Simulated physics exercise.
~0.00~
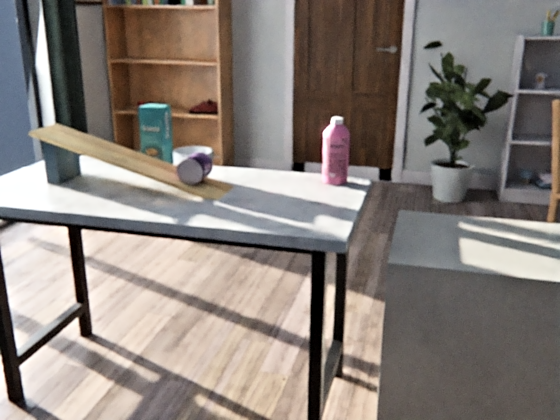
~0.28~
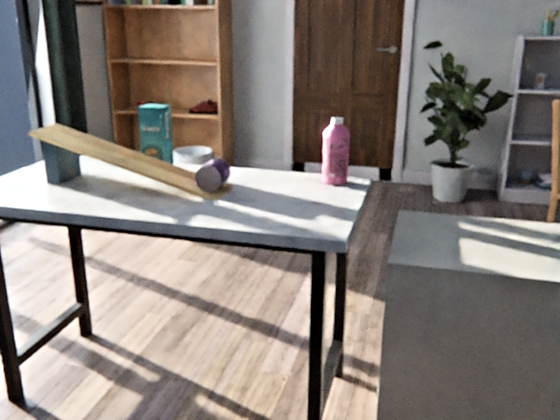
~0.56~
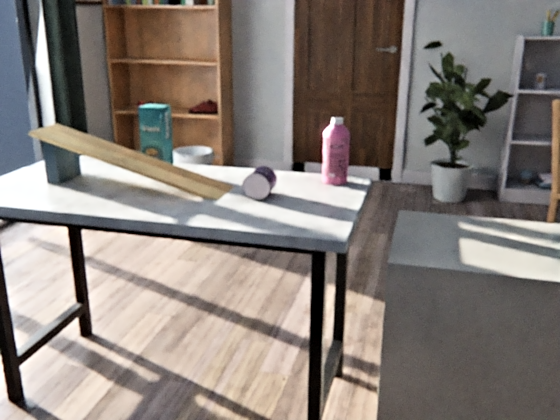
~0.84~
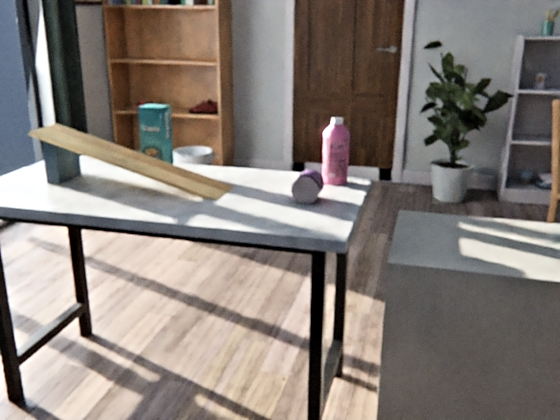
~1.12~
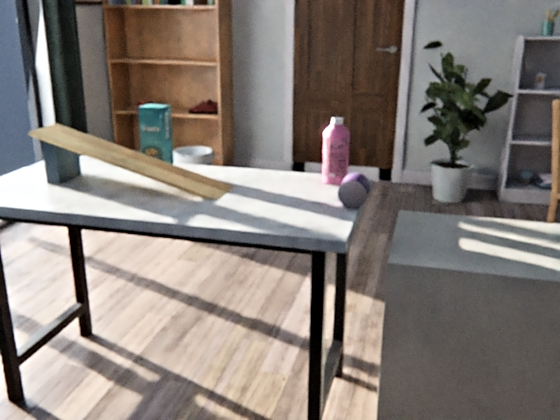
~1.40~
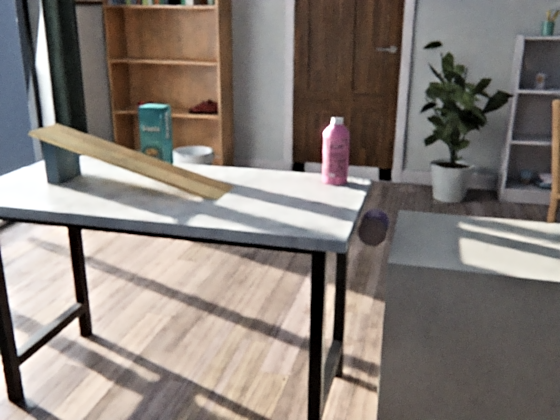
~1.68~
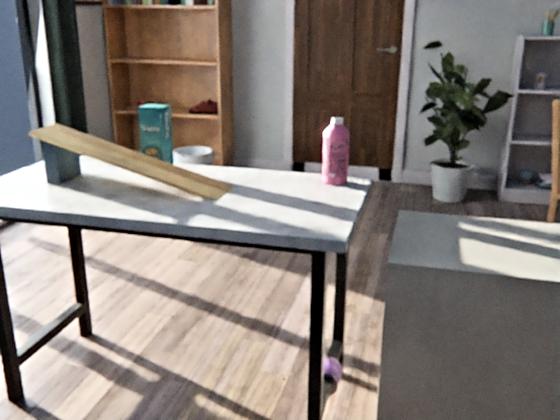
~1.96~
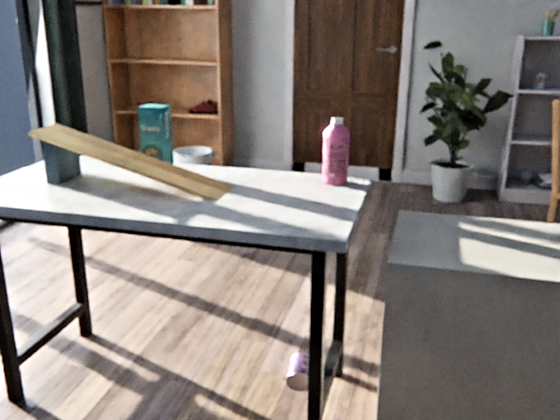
Purple tin rolling down a wooden ramp and along a table, passing a pink bottle, then dropping into the gap before a cabinet.
